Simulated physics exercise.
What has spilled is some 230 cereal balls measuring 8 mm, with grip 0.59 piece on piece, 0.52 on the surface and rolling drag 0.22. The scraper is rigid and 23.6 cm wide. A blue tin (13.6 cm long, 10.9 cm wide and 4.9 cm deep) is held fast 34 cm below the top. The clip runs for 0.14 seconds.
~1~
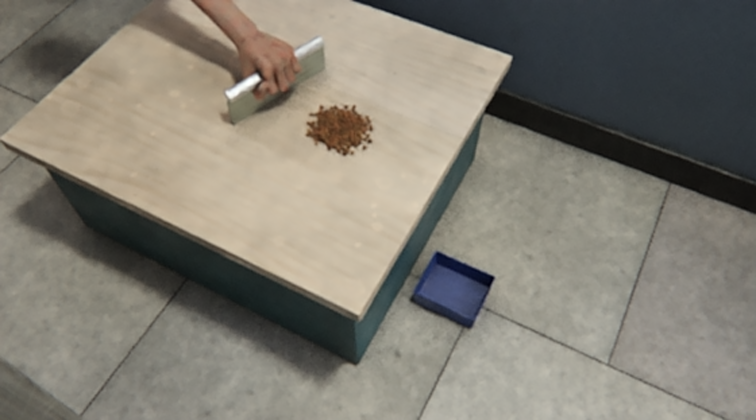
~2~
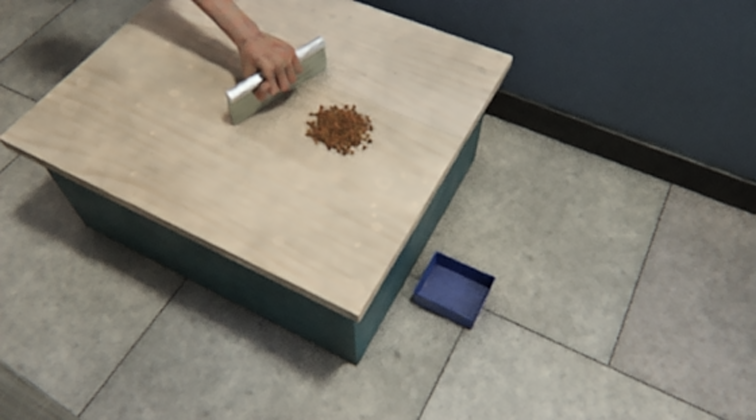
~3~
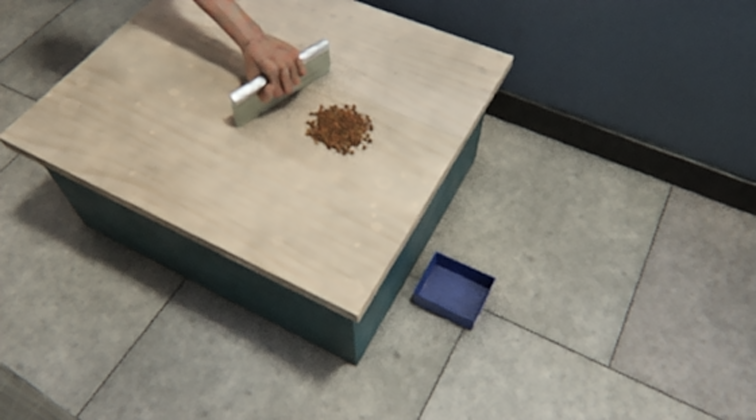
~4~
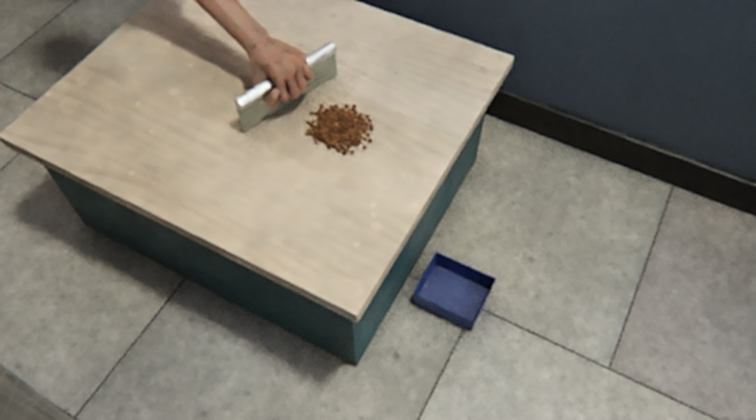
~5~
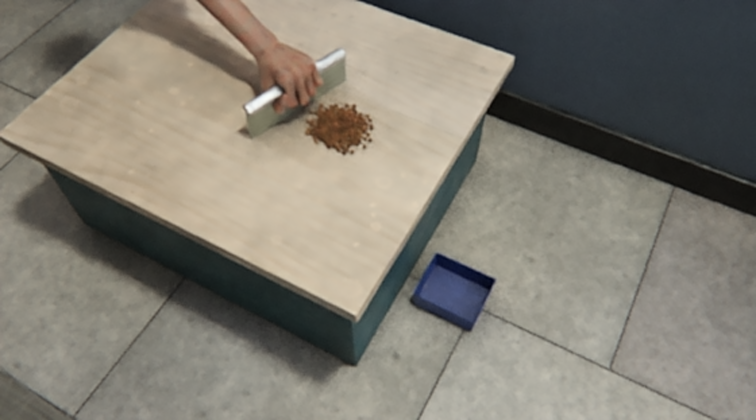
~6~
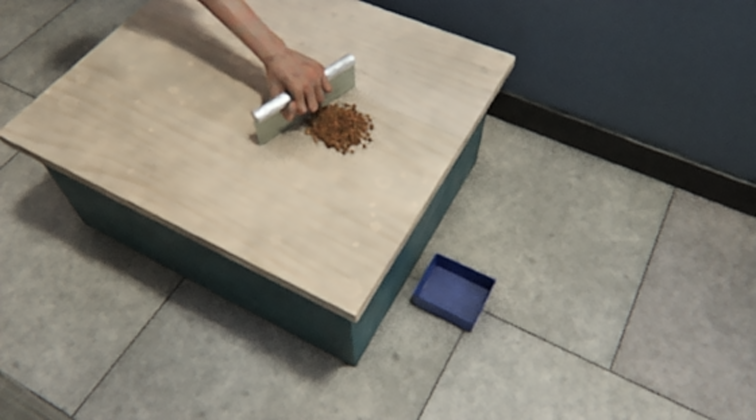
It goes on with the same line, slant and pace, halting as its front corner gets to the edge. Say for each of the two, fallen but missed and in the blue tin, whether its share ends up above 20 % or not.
Fallen but missed - above, blue tin - above.
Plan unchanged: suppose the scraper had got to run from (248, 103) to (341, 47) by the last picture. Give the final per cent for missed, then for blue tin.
Result - missed 0, blue tin 0.
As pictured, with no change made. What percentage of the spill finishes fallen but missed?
About 65%.
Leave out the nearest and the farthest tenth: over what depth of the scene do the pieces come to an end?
It spans some 22 centimetres.
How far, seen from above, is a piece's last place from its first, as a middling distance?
It works out at about 38 centimetres.
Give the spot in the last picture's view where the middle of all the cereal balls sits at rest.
Centre at rest: Roughly (470, 328).
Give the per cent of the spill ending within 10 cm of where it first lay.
Estimate: About 0 percent.
Then, 0.19 s after the last picture, scraper 26 cm from its start, spill 15 cm wide; still on top 100 %.
Then, 0.37 s after the last picture, scraper 35 cm from its start, spill 18 cm wide; off the edge, not caught 40 %, still on top 60 %.
Then, 0.53 s after the last picture, scraper 35 cm from its start, spill 19 cm wide; blue tin 10 %, off the edge, not caught 75 %, still on top 15 %.
In the end, blue tin 25 %, fallen but missed 65 %, still on top 10 %.
